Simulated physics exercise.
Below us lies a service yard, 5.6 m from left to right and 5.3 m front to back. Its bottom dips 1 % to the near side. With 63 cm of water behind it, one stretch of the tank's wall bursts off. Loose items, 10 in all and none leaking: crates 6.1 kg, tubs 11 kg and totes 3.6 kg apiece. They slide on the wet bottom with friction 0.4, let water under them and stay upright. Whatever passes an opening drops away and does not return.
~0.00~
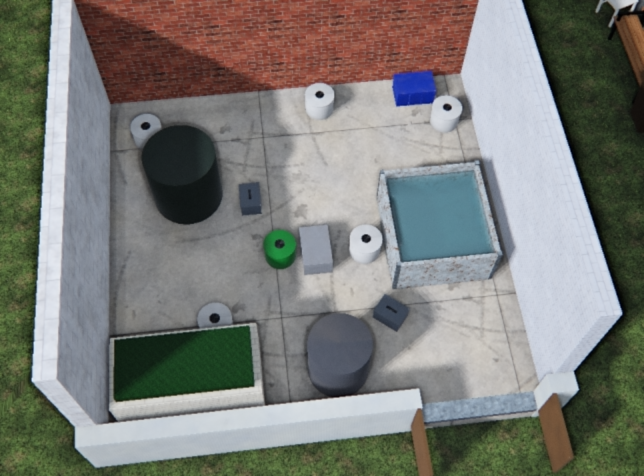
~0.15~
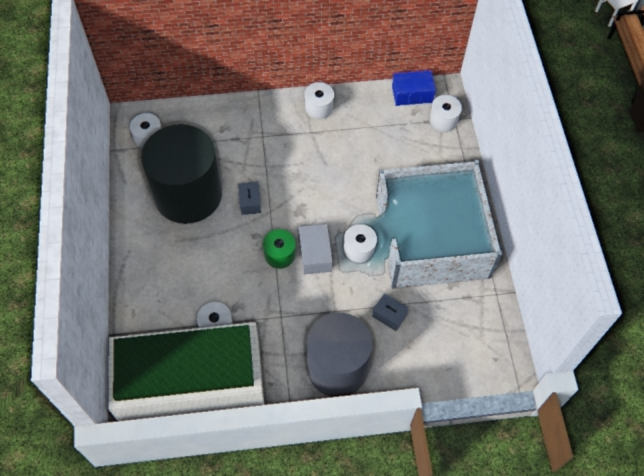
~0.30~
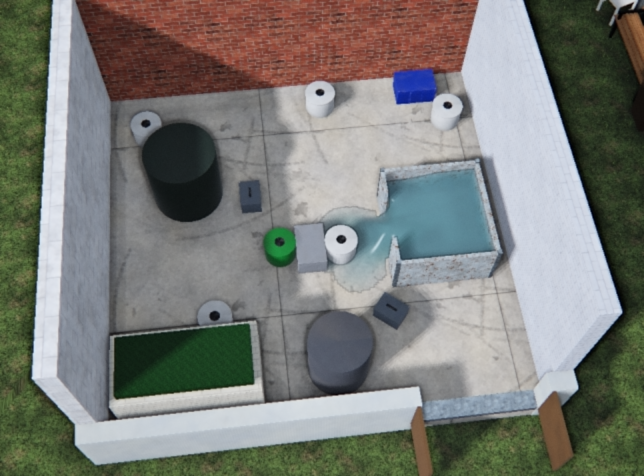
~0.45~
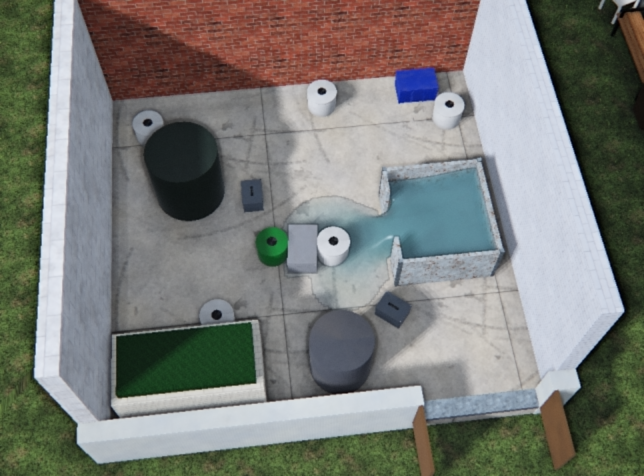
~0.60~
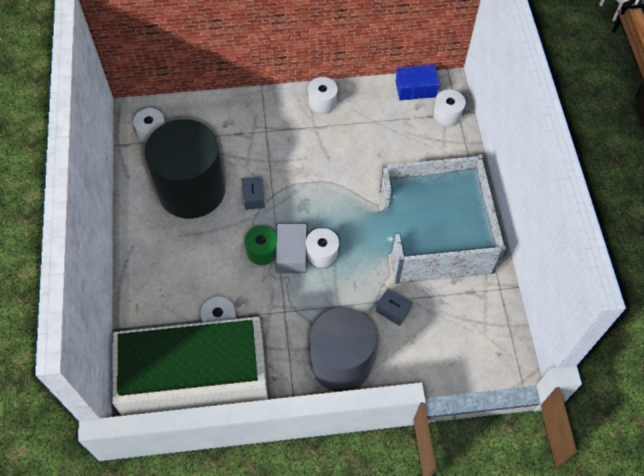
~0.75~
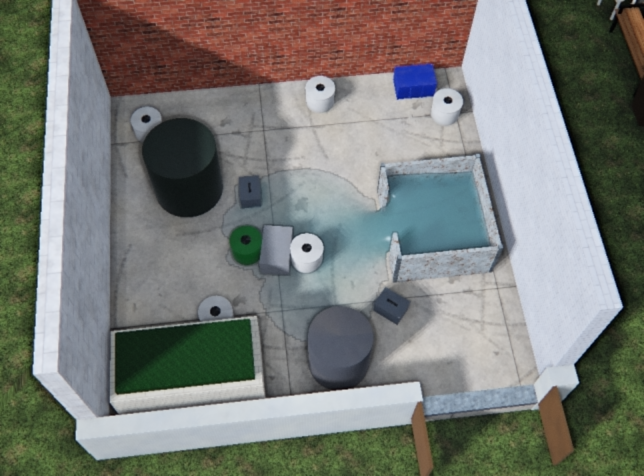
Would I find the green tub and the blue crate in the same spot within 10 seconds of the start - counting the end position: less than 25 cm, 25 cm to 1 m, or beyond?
The green tub travels far, the blue crate holds its place.
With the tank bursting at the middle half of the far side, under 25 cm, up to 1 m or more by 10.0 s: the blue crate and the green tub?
In that case the blue crate travels far, the green tub stays put.
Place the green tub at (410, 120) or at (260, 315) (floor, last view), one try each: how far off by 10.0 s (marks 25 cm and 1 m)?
In turn: It holds its place; it is nudged along.
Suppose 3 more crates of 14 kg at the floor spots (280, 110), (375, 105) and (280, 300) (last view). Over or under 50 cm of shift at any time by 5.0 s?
In turn: Less, short of it, over.
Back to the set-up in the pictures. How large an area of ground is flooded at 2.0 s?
Some 15 m2.
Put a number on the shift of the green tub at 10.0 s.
About 250 cm.
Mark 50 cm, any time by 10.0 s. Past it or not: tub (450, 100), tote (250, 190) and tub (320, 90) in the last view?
In turn: Under, over, under.
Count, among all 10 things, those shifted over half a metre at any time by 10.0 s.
That makes 7.
After 2.0 s the green tub is near (122, 260), 2.2 m from its start, aground; the blue crate is near (416, 75), 0.0 m from its start, aground; 0 of 10 are out; 3 afloat.
After 4.5 s the green tub is near (150, 239), 1.8 m from its start, afloat; the blue crate is near (416, 75), 0.0 m from its start, aground; 0 of 10 are out; 5 afloat.
After 7.0 s the green tub is near (129, 168), 2.5 m from its start, afloat; the blue crate is near (416, 75), 0.0 m from its start, aground; 0 of 10 are out; 5 afloat.
After 10.0 s the green tub is near (134, 153), 2.6 m from its start, aground; the blue crate is near (416, 75), 0.0 m from its start, aground; 0 of 10 are out; 2 afloat.
